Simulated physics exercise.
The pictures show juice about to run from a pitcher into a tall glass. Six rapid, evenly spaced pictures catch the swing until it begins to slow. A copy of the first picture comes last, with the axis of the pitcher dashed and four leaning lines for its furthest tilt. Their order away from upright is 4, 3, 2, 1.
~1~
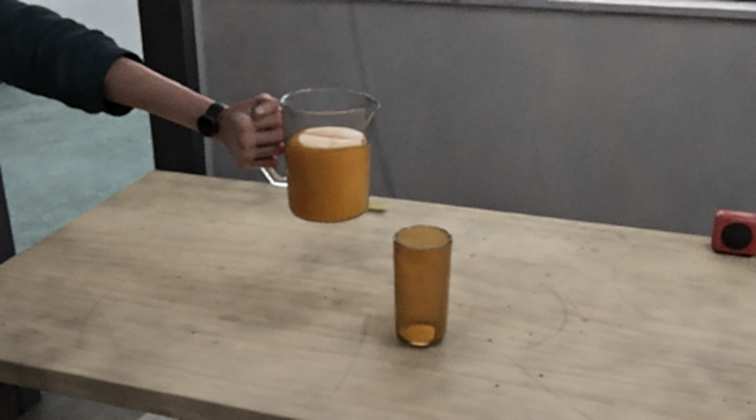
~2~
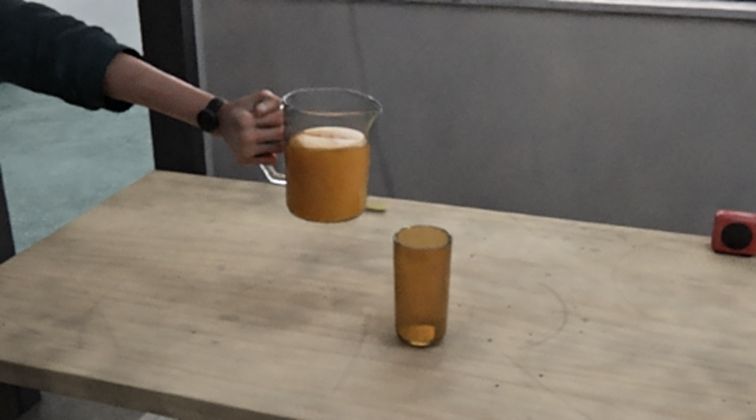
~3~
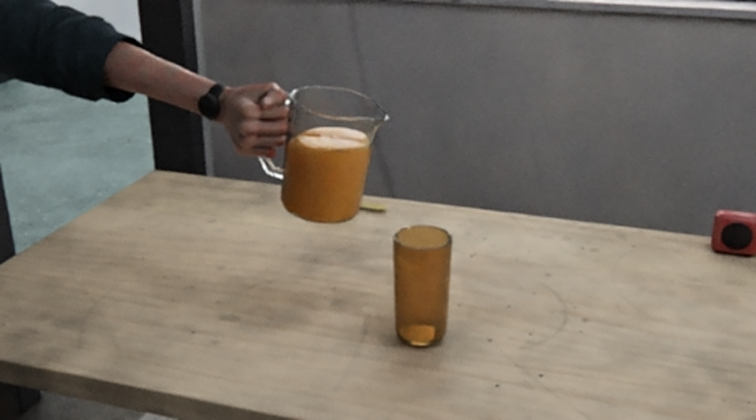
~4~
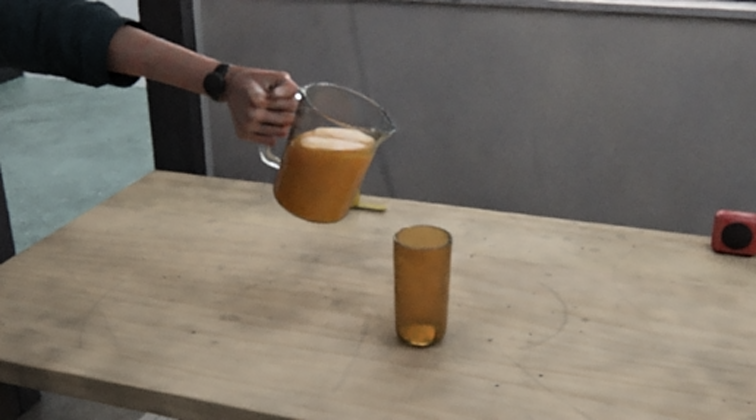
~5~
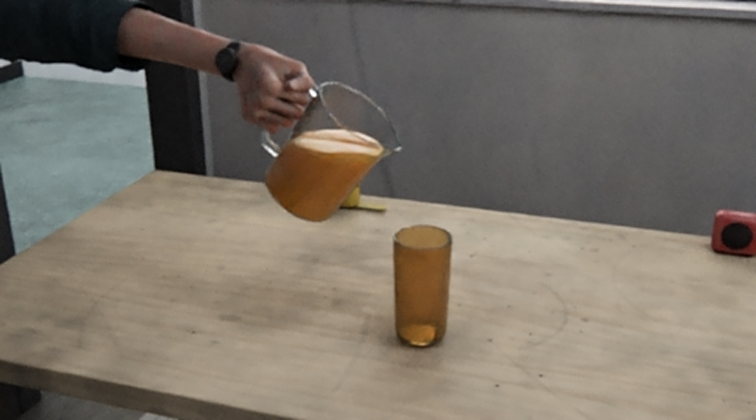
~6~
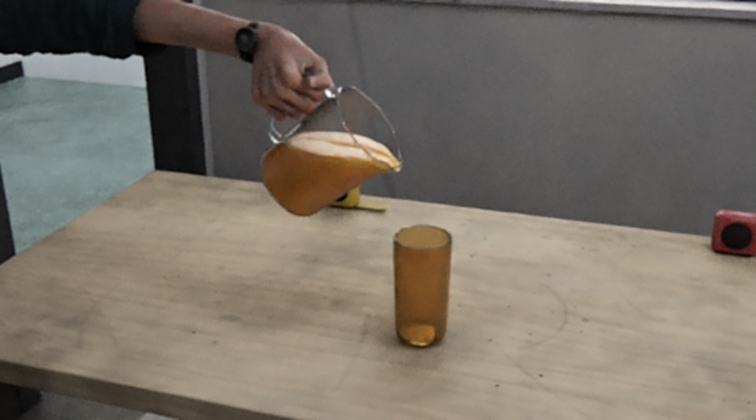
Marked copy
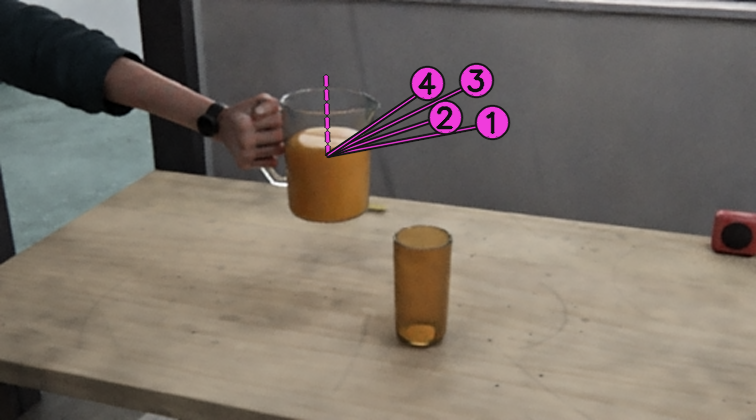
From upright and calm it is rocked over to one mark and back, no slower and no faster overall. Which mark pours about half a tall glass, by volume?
Line 2.
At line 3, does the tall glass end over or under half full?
Under.
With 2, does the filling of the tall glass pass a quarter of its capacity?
Yes.
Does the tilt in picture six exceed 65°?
No.
In magenta, 1 at (476, 127); 2 at (429, 121); 3 at (461, 89); 4 at (415, 96).
With 1, the tall glass ends with about 71 % of what it can hold; 4 % of the juice is spilt.
With 2, the tall glass ends with about 51 % of what it can hold.
With 3, the tall glass ends with about 31 % of what it can hold.
With 4, the tall glass ends with about 15 % of what it can hold.
